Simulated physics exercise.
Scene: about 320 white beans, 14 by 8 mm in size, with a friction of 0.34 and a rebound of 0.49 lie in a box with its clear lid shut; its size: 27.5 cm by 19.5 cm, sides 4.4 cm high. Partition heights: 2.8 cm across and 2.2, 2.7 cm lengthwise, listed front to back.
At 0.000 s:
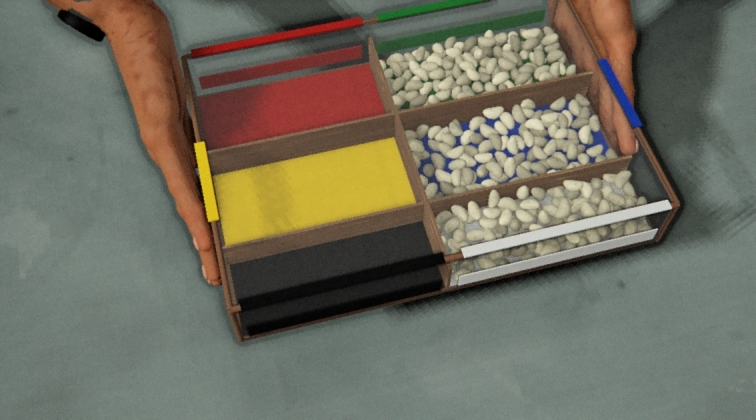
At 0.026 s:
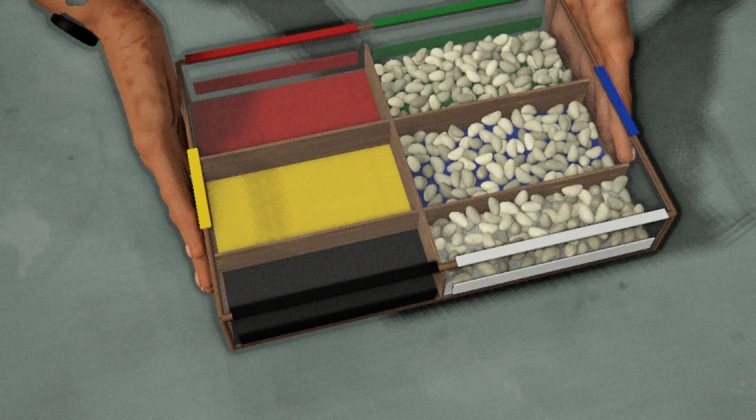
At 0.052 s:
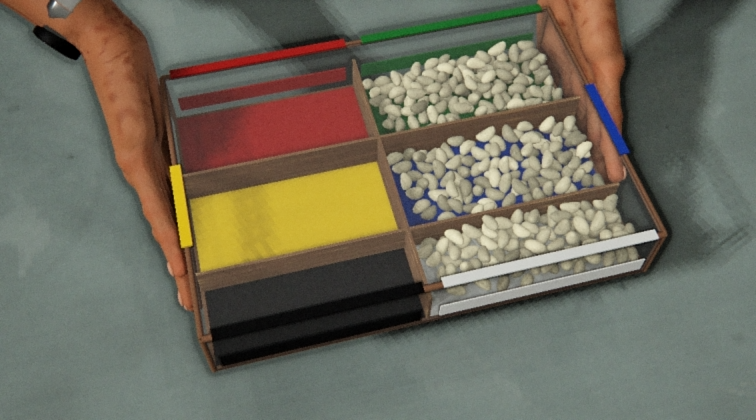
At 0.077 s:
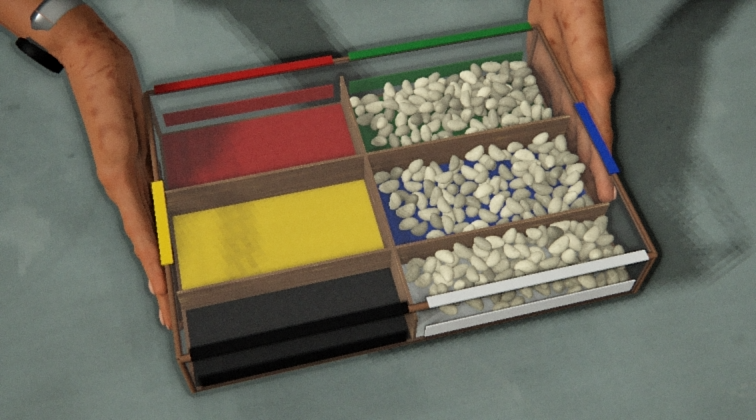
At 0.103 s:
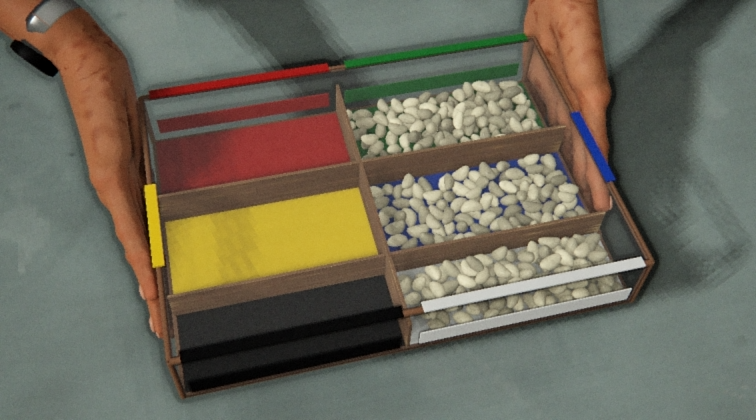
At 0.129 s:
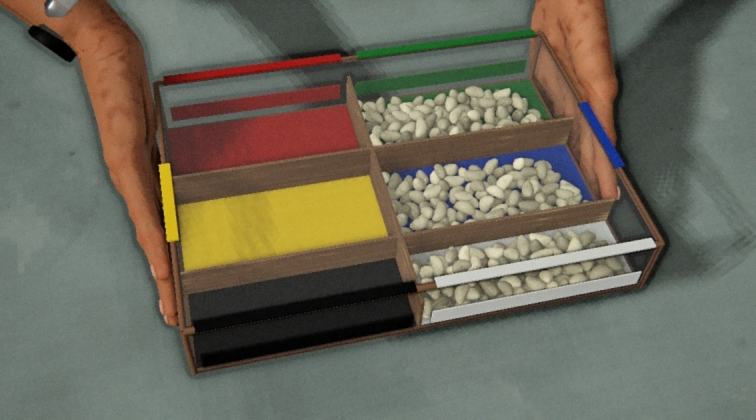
The clip opens with two hands holding a wooden box of six compartments, white beans filling the three on the right. The hands shift it slightly left and nearer the viewer, then ease it back right, while beans bunch toward the front left, baring some green and blue floor.
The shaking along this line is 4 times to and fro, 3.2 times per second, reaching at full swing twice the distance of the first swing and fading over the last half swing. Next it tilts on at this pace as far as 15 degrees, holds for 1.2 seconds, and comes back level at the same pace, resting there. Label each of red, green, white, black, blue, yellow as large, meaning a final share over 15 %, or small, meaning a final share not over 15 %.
Red: Small; green: Large; white: Small; black: Small; blue: Large; yellow: Small.
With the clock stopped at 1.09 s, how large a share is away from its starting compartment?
My estimate is about 35 percent at that moment.
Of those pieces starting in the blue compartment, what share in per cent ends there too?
50 %, roughly.
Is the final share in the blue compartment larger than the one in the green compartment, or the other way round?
Larger share at rest: In the green compartment.
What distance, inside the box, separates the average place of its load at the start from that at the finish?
Roughly 3.0 cm.
After 0.65 s, tilt 15 degrees; green 50 %, white 15 %, blue 35 %; middle of all pieces near (500, 161).
Then, at 1.09 s, tilt 15 degrees; red 5 %, green 50 %, white 15 %, blue 30 %, yellow 5 %; middle of all pieces near (461, 121).
After 1.49 s, tilt 15 degrees; red 5 %, green 55 %, white 10 %, blue 30 %, yellow 5 %; middle of all pieces near (500, 124).
After 1.87 s, tilt 0 degrees; red 5 %, green 55 %, white 10 %, blue 30 %, yellow 5 %; middle of all pieces near (504, 104).
By 2.1 s all is still; red 5 %, green 55 %, white 10 %, black 0 %, blue 30 %, yellow 5 %.
